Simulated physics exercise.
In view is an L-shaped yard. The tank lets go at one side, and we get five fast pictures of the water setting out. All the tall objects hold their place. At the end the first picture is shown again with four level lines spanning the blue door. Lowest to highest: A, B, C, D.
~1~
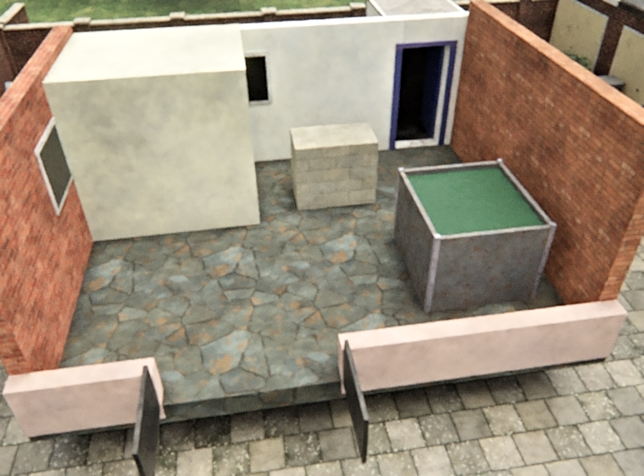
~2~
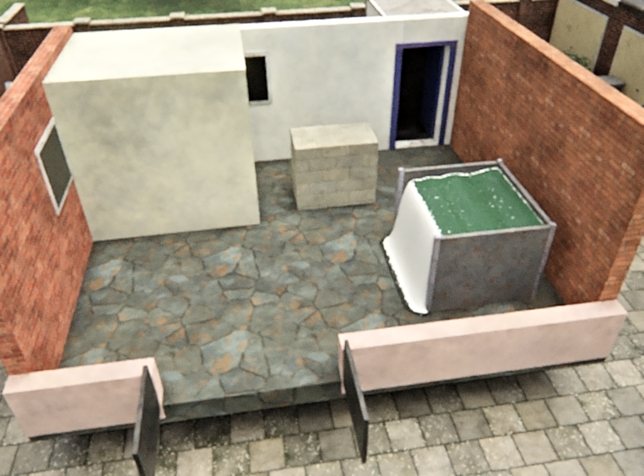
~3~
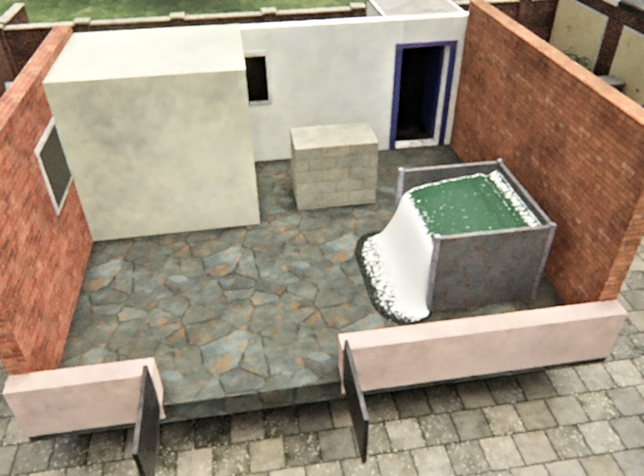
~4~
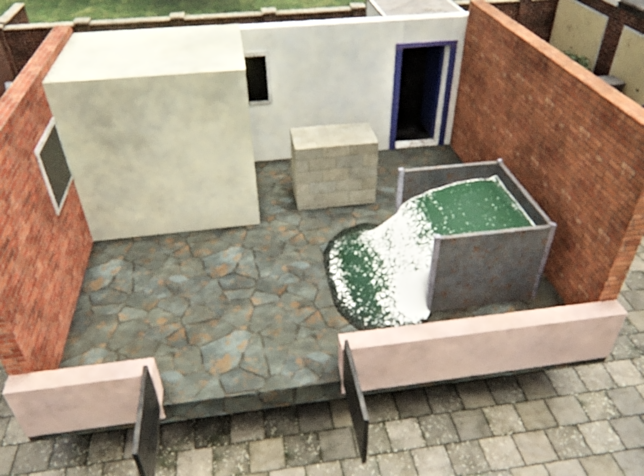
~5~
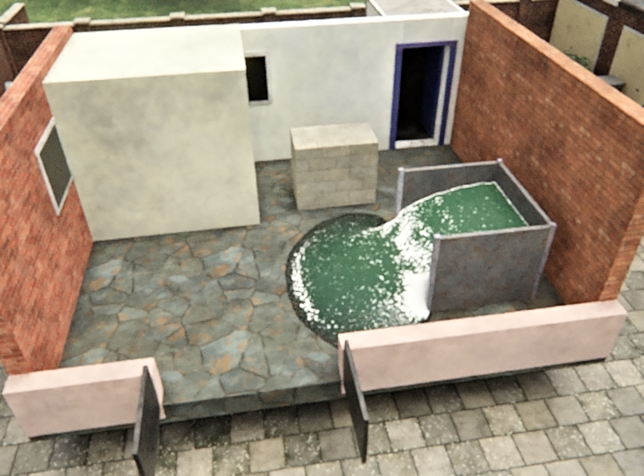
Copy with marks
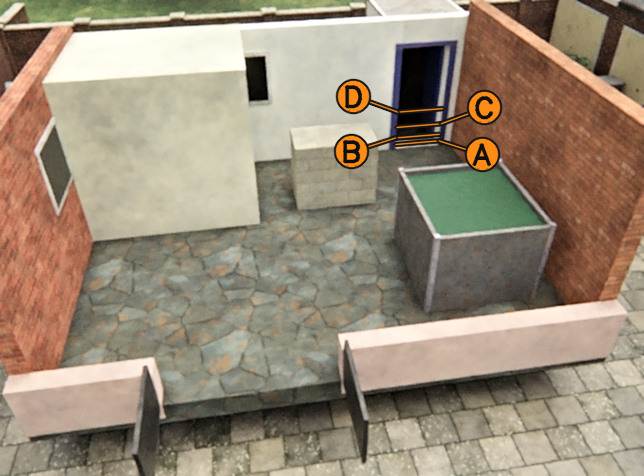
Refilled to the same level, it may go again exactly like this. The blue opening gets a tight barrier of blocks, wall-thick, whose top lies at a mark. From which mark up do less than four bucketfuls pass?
Choose A.
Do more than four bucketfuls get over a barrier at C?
No, that is safe.
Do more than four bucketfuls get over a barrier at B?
No, not at all.
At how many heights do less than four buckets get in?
All of the four.
On the marked copy, A at (417, 142); B at (417, 136); C at (418, 125); D at (420, 110); from the bottom up A, B, C, D.
With A, nothing gets over.
With B, nothing gets over.
With C, nothing gets over.
With D, nothing gets over.
